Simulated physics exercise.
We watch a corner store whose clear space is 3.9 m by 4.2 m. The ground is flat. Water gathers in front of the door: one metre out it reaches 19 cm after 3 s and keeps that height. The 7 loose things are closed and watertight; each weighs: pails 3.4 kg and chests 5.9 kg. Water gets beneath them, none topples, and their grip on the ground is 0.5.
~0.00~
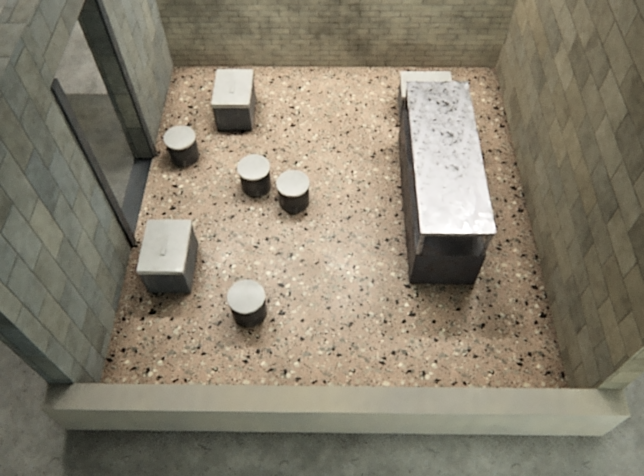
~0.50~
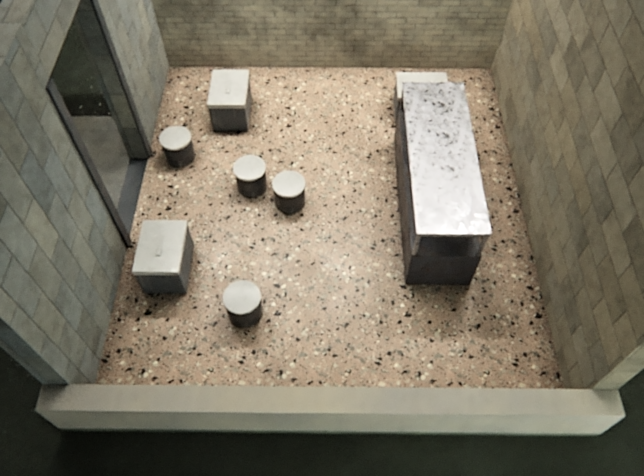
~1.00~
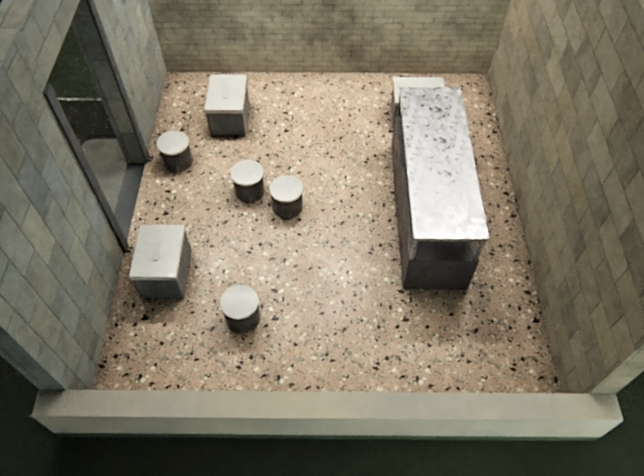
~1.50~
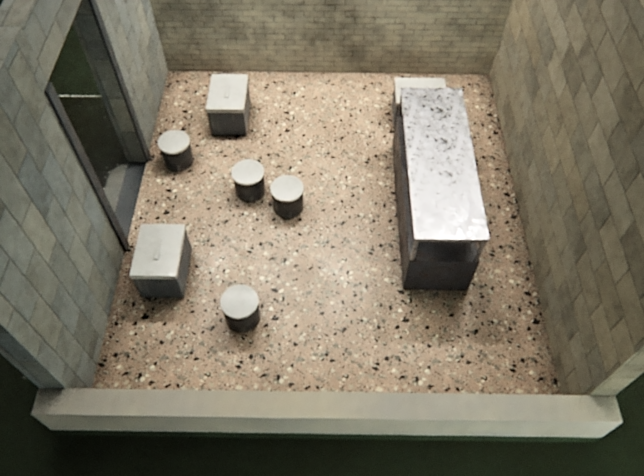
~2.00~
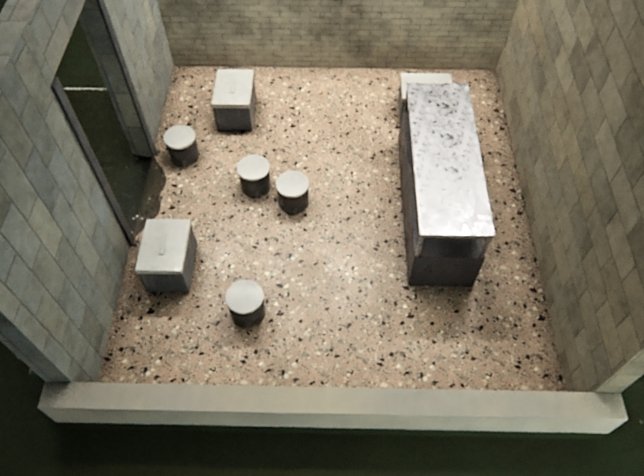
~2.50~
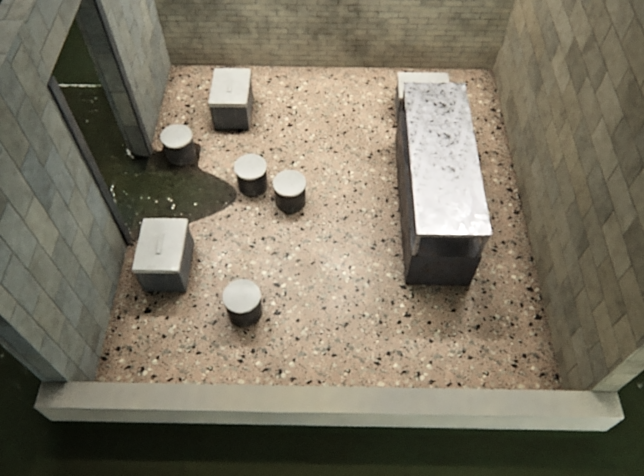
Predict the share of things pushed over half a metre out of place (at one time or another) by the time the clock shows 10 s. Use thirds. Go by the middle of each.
Share: Between one and two thirds.
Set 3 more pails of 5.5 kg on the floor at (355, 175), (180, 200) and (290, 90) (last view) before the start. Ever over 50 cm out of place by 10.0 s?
In that order: Past it, over, under.
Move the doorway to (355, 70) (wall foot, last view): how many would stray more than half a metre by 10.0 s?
In that case 5 of them.
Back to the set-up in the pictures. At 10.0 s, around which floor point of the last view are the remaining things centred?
At about (307, 209).
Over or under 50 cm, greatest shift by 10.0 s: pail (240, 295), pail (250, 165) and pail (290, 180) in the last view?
In that order: Less, over, past it.
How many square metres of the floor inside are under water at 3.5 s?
Roughly 3.0 m2.
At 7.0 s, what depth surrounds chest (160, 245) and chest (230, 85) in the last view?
About 2 and 2 cm.
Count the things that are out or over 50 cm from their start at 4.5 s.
2 of them.
After 3.5 s 0 of 7 are over 50 cm from their spots; 0 afloat.
After 4.5 s 2 of 7 are over 50 cm from their spots; 0 afloat.
After 7.0 s 2 of 7 are over 50 cm from their spots; 3 afloat.
After 10.0 s 3 of 7 are over 50 cm from their spots, and 3 have been at some point; 7 afloat.
